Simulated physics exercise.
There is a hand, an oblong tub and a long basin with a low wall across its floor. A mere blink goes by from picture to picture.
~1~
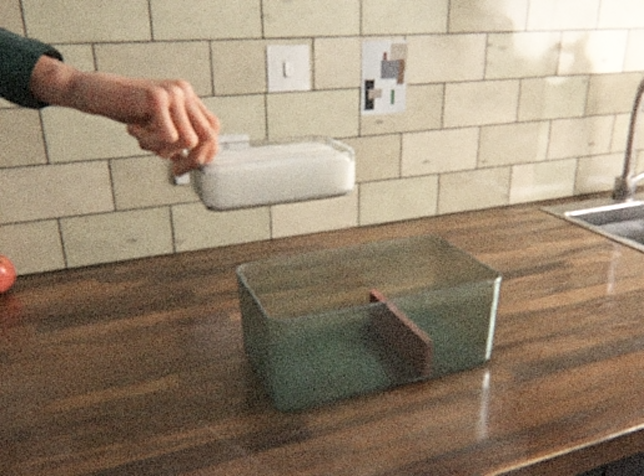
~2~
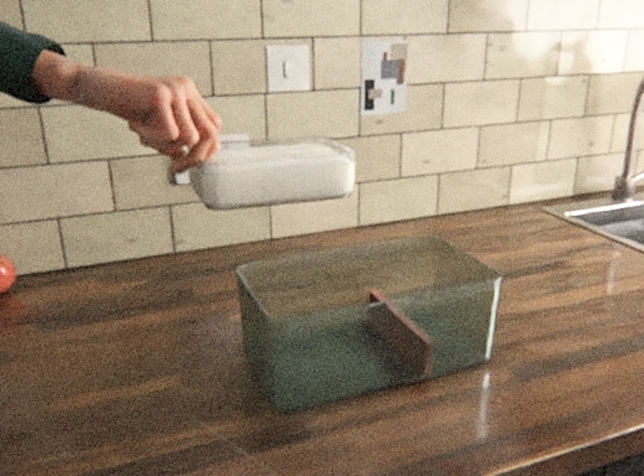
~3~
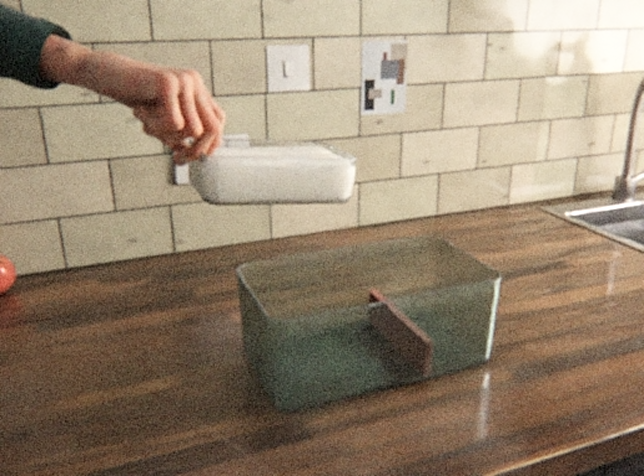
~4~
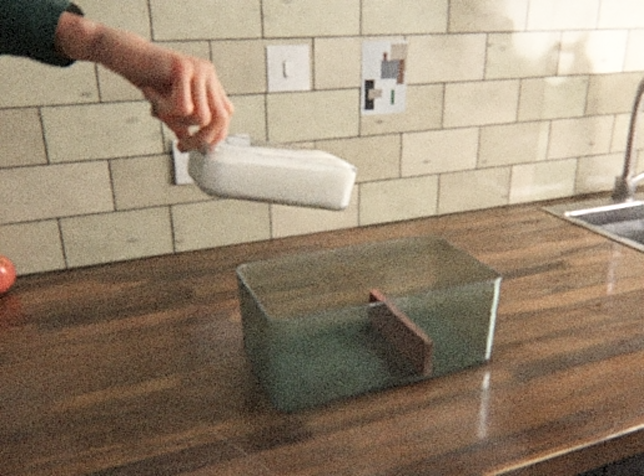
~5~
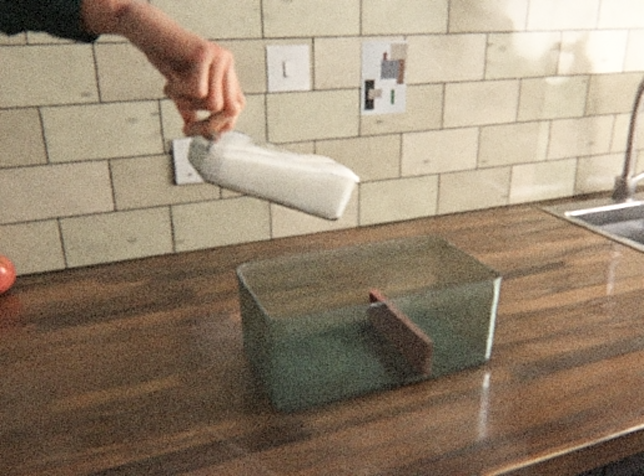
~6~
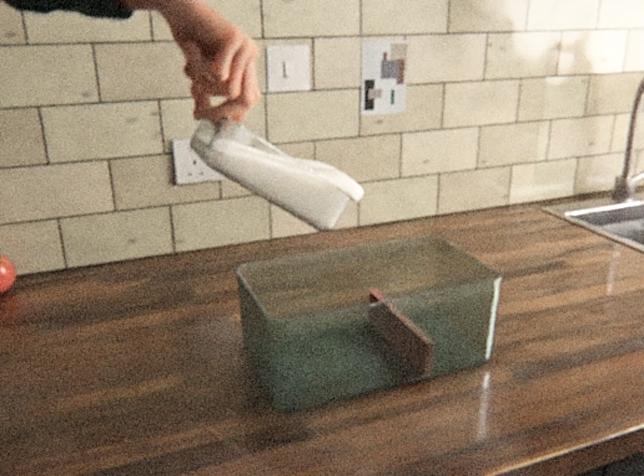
A hand in a dark green sleeve held a pale oblong tub above a clear, greenish basin with a low brown divider, then lifted its left end, tilting it steadily down toward the right.
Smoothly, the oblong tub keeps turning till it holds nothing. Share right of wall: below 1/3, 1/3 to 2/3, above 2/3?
The part right of the wall will probably remain beneath one third.
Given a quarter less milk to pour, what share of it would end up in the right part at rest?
5 %.
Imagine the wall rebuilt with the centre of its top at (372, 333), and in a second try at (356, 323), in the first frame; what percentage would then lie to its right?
About 50 per cent, then about 75 per cent.
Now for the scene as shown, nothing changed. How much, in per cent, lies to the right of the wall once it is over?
I'd estimate around 5 per cent.
A moment on, the oblong tub is tipped right over and 9 per cent is still to pour, 61 is left of the wall and 0 right of it.
Next, the oblong tub is tipped right over and 2 per cent is still to pour, 89 is left of the wall and 1 right of it.
Then the oblong tub is tipped right over and 0 per cent is still to pour, 91 is left of the wall and 4 right of it.
Later the oblong tub is tipped right over and 0 per cent is still to pour, 92 is left of the wall and 5 right of it.
In the end 92 per cent lies left of the wall, 5 right of it and 3 outside.
